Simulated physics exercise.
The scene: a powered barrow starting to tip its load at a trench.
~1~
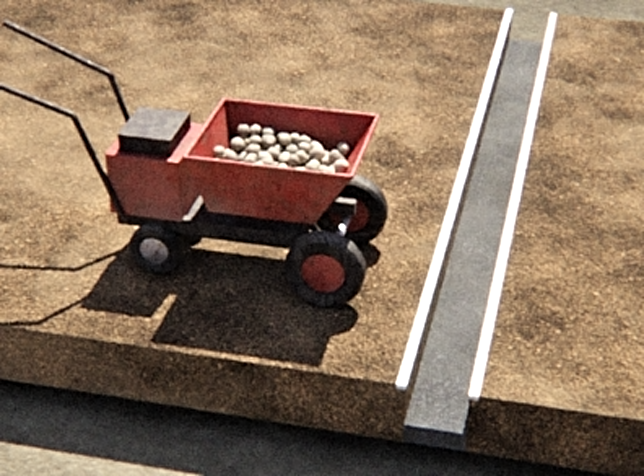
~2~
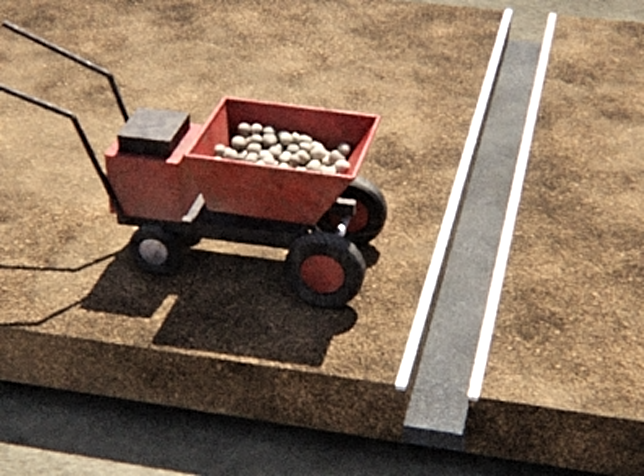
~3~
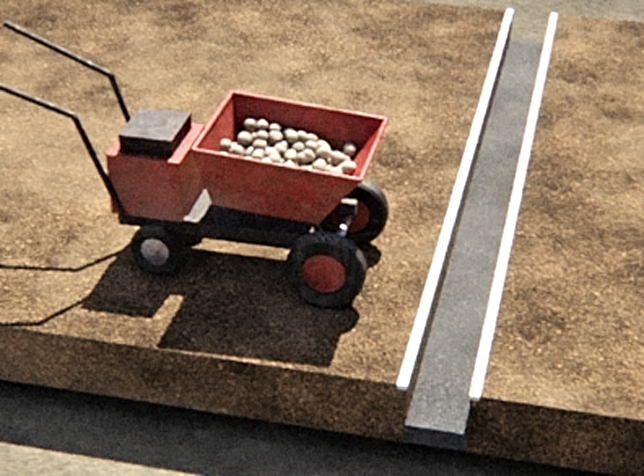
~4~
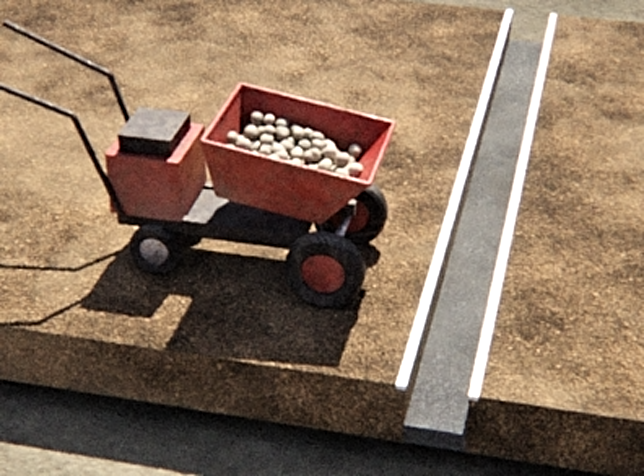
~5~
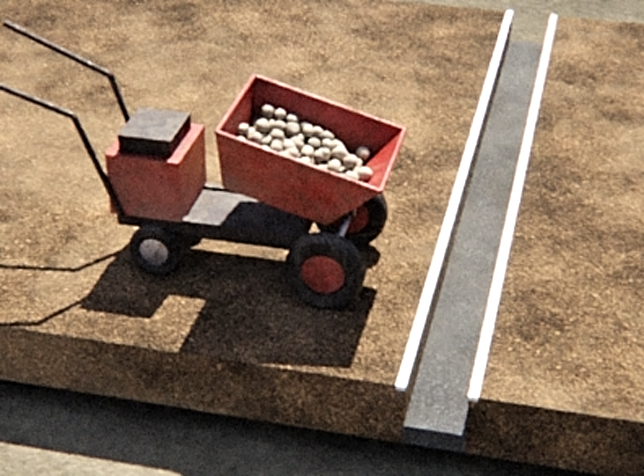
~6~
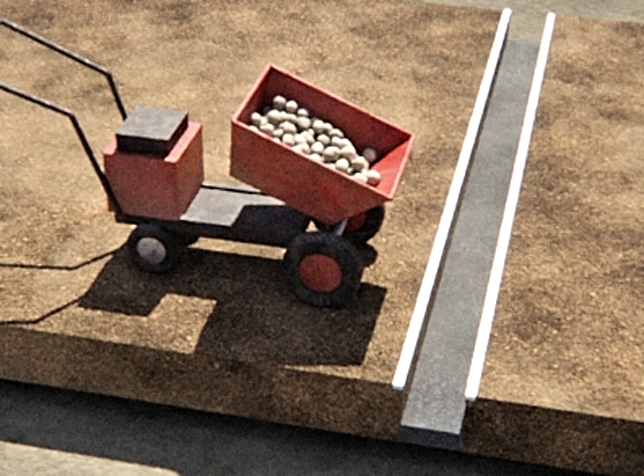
A red barrow stands beside a narrow trench as its skip of pebbles tilts rightward.
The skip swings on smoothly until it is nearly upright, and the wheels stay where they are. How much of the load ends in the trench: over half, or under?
It catches the larger part.
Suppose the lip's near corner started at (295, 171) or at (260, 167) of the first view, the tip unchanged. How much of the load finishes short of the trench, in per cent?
First some 30, then 50 per cent.
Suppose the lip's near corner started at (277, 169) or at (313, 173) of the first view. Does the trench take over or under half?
At the first place below a half, at the second above a half.
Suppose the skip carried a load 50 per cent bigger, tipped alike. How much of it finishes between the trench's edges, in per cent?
Some 80 per cent.
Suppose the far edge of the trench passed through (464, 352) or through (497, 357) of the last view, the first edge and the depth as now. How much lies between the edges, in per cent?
About 60 and 100 per cent.
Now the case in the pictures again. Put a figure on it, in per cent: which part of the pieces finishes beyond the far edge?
It comes to 20 per cent or so.
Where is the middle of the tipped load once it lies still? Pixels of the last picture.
At about (468, 308).
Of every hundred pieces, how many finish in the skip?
It comes to 0 per cent or so.
Soon after the last picture, skip tipped steeply; all in the skip.
A little later, skip tipped right over; most in the skip; a small part in or heaped over the trench; a stray few beyond it; a stray few falling.
Later still, skip tipped right over; a small part in the skip; about two thirds in or heaped over the trench; about a quarter beyond it.
At rest, skip tipped right over; most in or heaped over the trench; about a quarter beyond it.
